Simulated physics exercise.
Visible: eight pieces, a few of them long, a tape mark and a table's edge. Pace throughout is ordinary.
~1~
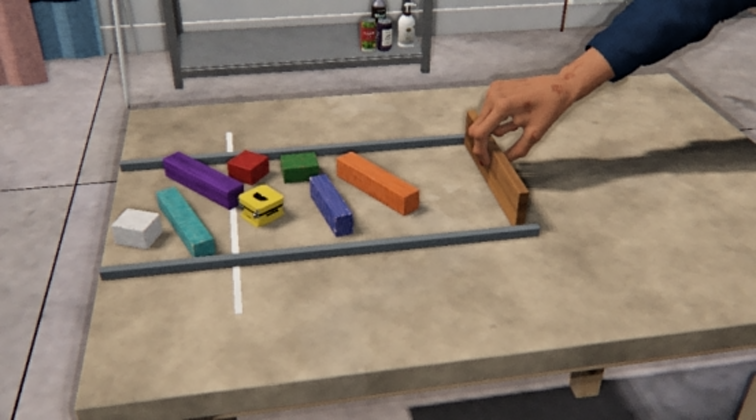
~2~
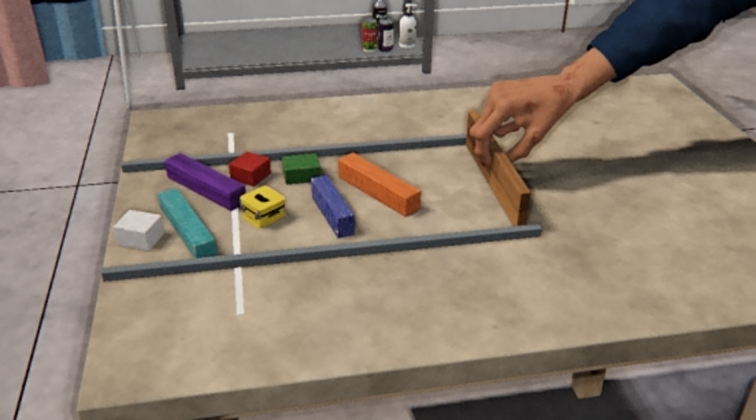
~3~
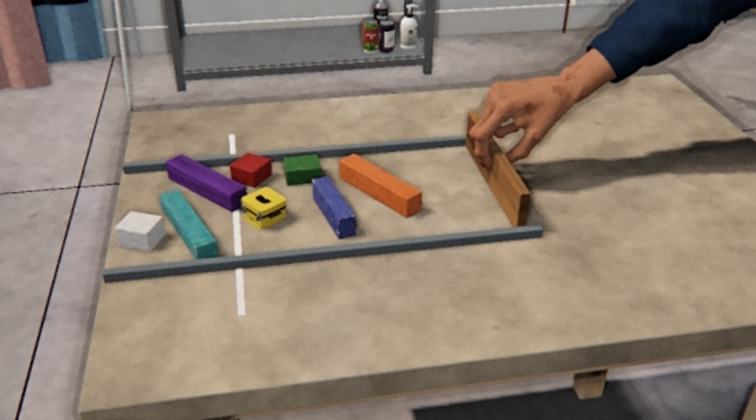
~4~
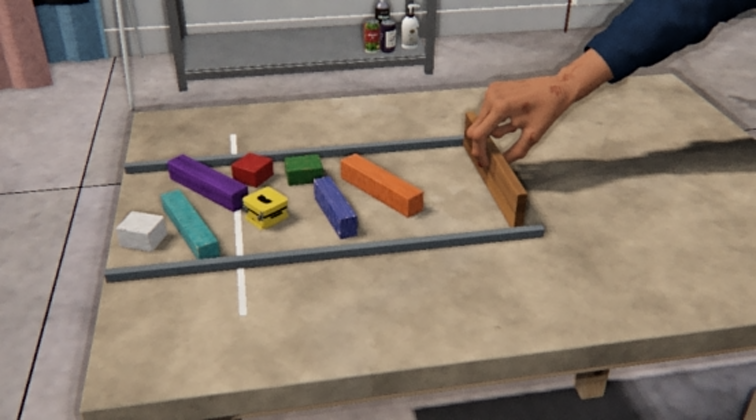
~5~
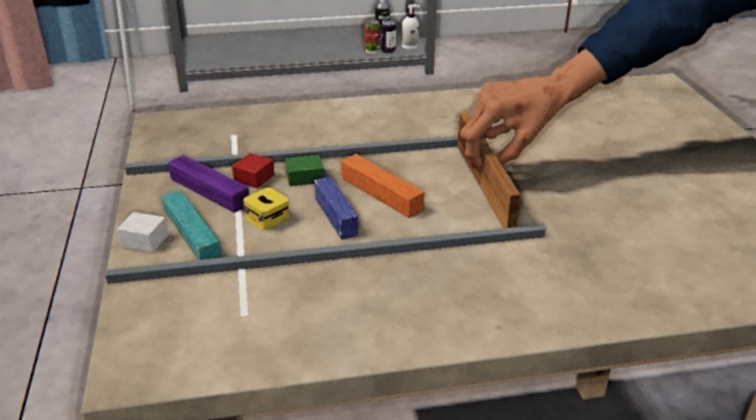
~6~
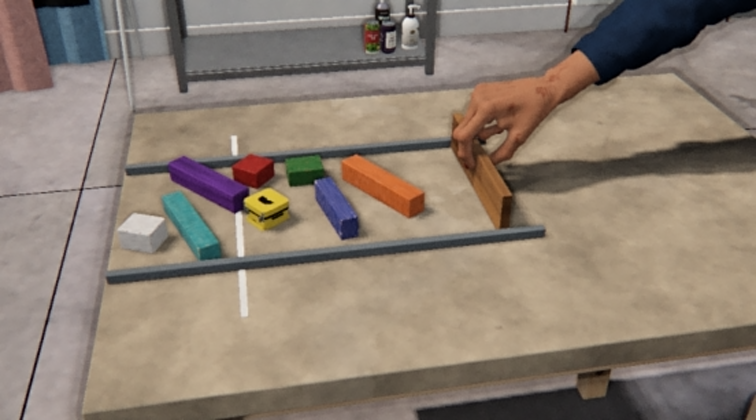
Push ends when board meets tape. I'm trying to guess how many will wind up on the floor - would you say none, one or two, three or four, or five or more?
I would say none.
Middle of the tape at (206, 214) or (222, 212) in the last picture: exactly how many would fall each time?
Per try: 1; 1.
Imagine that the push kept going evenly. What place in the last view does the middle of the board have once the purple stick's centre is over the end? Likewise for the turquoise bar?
I'd say about (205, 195) for the first one and about (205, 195) for the second.
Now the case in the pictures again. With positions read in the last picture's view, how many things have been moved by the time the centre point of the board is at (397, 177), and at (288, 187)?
The count is 1 at the first point and 6 at the second.
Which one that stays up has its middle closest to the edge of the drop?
Closest at the end: The white block.
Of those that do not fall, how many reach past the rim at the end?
Expected count: 2.
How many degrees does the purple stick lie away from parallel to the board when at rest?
The angle comes out near 45 degrees.
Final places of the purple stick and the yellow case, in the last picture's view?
You'll see the purple stick at (153, 191), with the yellow case at (181, 220).
Early on, none off yet; white block at rest near (143, 233); turquoise bar at rest near (190, 226); purple stick at rest near (209, 184).
Finally, the number that fall off is zero.
